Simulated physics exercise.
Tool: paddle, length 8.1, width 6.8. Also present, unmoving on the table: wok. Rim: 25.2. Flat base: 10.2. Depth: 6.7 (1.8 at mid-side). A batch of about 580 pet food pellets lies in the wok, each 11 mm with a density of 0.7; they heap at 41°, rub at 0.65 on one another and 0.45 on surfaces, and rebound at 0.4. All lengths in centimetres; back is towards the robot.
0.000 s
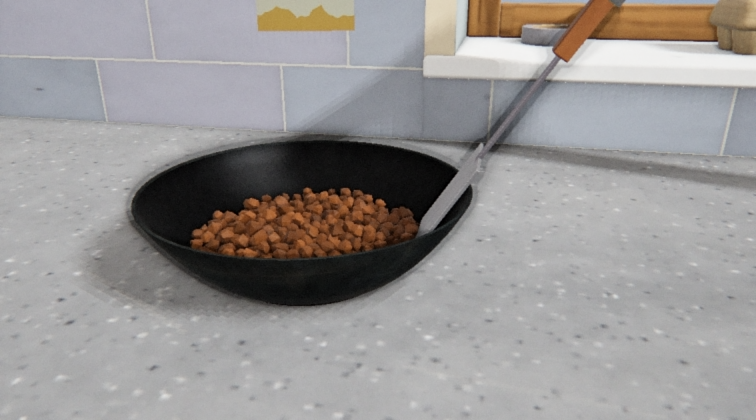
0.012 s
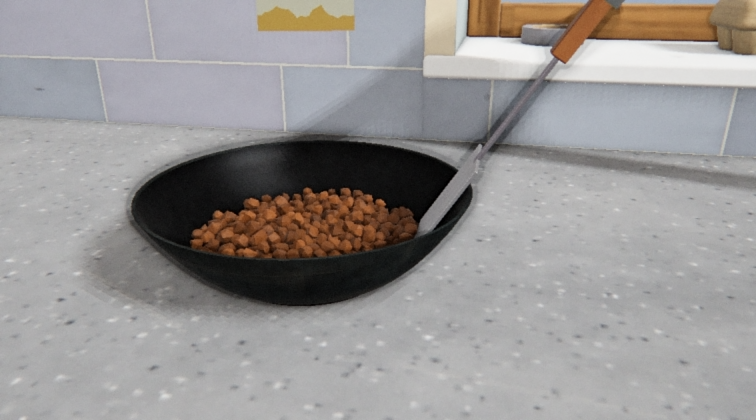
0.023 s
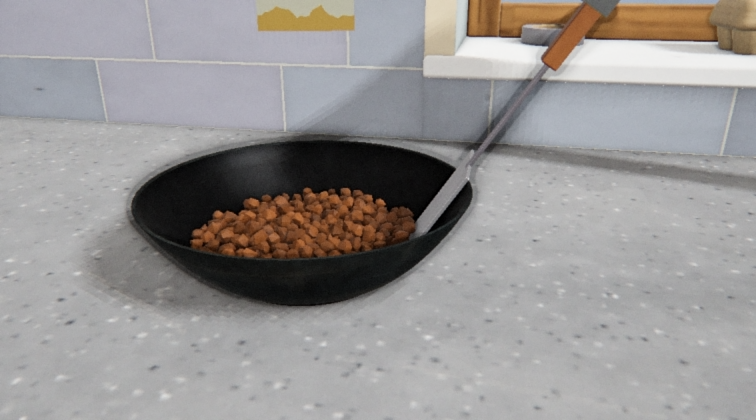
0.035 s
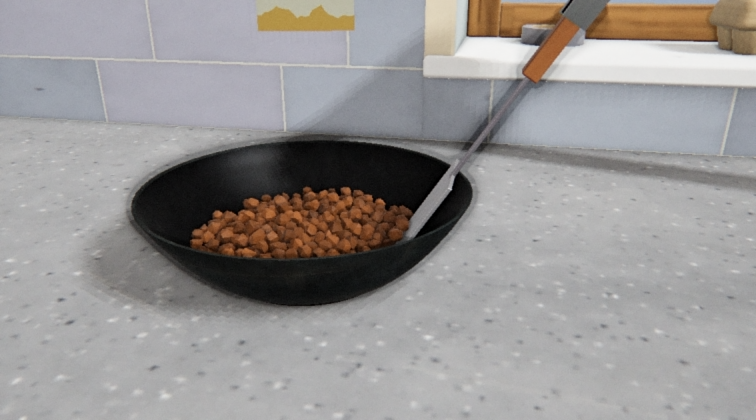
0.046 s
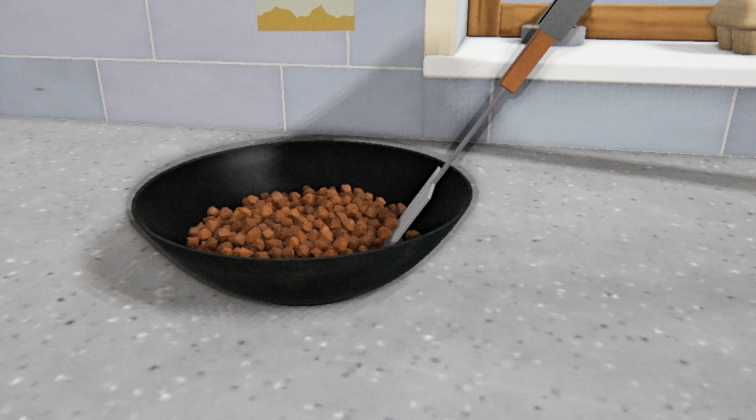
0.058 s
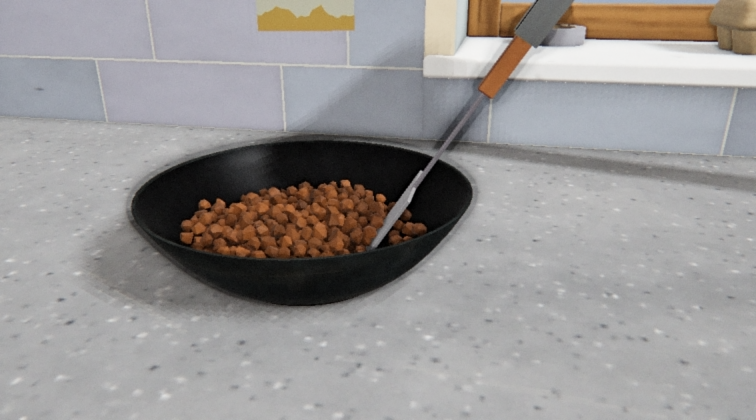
On a speckled grey counter, a spatula pushes brown pellets leftward in a black wok.
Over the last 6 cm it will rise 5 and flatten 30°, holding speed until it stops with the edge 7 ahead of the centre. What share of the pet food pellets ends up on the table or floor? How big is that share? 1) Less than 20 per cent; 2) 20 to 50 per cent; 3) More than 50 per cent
(2) 20 to 50 per cent.
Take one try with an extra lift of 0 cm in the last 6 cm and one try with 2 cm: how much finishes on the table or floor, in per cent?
Roughly 15 % and then 25 %.
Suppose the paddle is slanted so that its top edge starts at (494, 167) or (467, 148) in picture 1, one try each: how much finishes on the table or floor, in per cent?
Roughly 30% and 30%.
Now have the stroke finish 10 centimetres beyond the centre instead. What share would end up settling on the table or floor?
I'd expect close to 45 per cent then.
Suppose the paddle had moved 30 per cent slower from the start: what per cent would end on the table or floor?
30 per cent, about.
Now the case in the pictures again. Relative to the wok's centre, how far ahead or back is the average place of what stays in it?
I'd say it's roughly 3.5 cm toward the front.
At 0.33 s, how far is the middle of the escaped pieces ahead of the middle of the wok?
20 cm.
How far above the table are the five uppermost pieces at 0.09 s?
About 6 centimetres.
By 0.09 s, sloping 57°, highest piece 7 above the table; 584 in the wok.
By 0.12 s, sloping 48°, highest piece 9 above the table; 584 in the wok.
By 0.33 s, sloping 27°, highest piece 17 above the table; 424 in the wok, 45 on the table or floor, 115 on the blade or in flight.
By 1.38 s, sloping 27°, highest piece 7 above the table; 424 in the wok, 160 on the table or floor.
Final count, 424 in the wok, 160 on the table or floor. That is 27 % on the table or floor.
